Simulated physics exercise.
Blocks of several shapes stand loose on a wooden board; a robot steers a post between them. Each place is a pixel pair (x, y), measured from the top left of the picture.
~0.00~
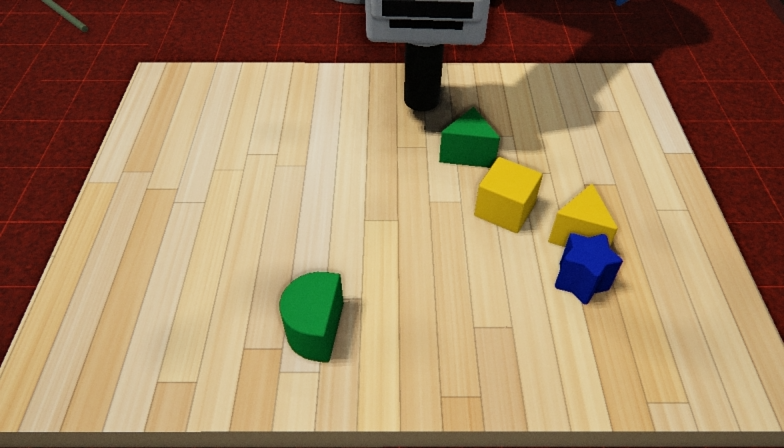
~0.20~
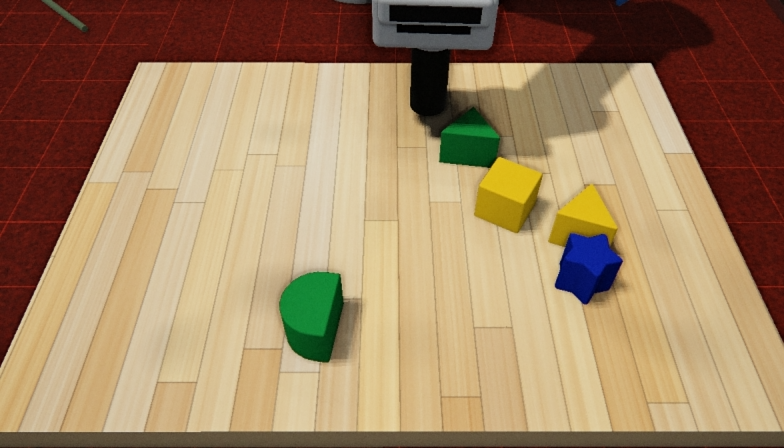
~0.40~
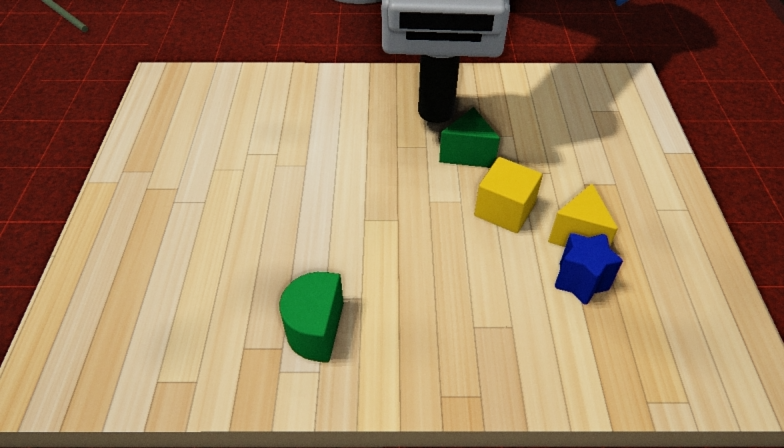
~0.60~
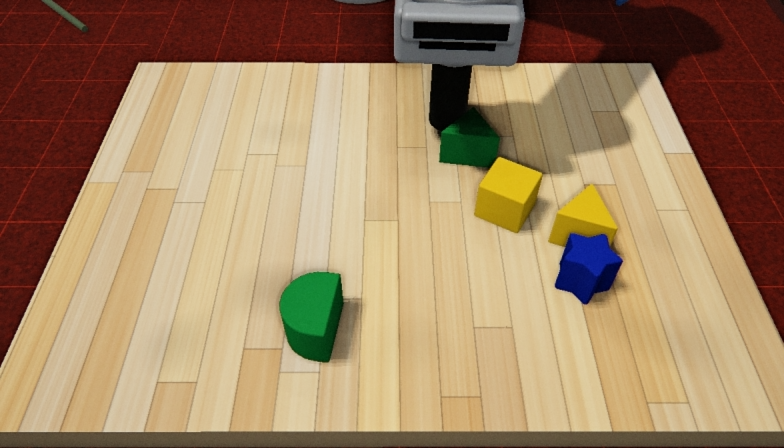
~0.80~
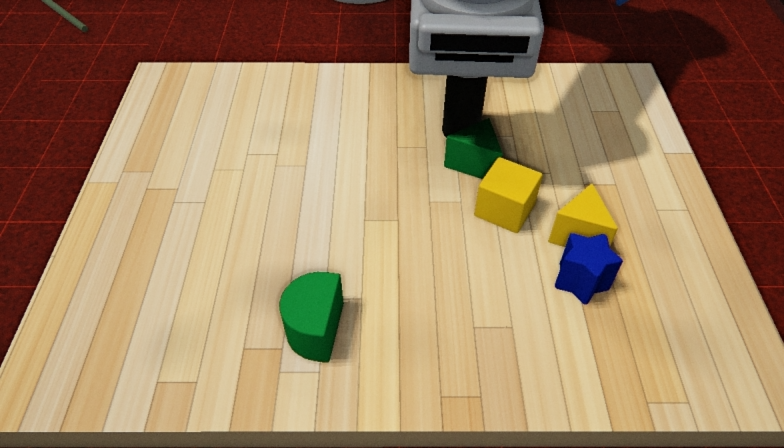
A robot arm holding a dark post reaches over the far edge of a pale wooden board on a red tiled floor, seen from above by a still camera. A green triangular block, a yellow cube, a yellow triangular block and a blue star stand right of centre, a green half-round block nearer at left. The post slides slightly right and nearer, then nudges the green triangular block, turning it slightly.
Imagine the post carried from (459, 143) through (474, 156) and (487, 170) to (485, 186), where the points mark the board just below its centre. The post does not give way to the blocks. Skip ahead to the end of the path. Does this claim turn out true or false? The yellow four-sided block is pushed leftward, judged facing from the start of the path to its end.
That statement is not accurate.
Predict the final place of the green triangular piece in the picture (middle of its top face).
I'd say the green triangular piece ends with its top centre at (517, 178).
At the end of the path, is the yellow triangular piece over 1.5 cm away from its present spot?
No - that is not the case.
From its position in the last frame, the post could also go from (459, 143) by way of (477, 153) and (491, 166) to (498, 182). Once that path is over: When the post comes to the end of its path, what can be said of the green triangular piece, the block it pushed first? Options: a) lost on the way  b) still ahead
Answer: B.
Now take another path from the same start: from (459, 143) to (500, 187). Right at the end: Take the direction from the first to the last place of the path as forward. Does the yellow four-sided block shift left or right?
So, looking from the first point of the path to the last, the yellow four-sided block moves rightwards.
On the path given first. Halfway along, post at (484, 150); green triangular piece at (506, 155); yellow four-sided block at (512, 187).
At the end, post at (487, 174); green triangular piece at (517, 178); yellow four-sided block at (516, 209), turned 10° anticlockwise; yellow triangular piece still.
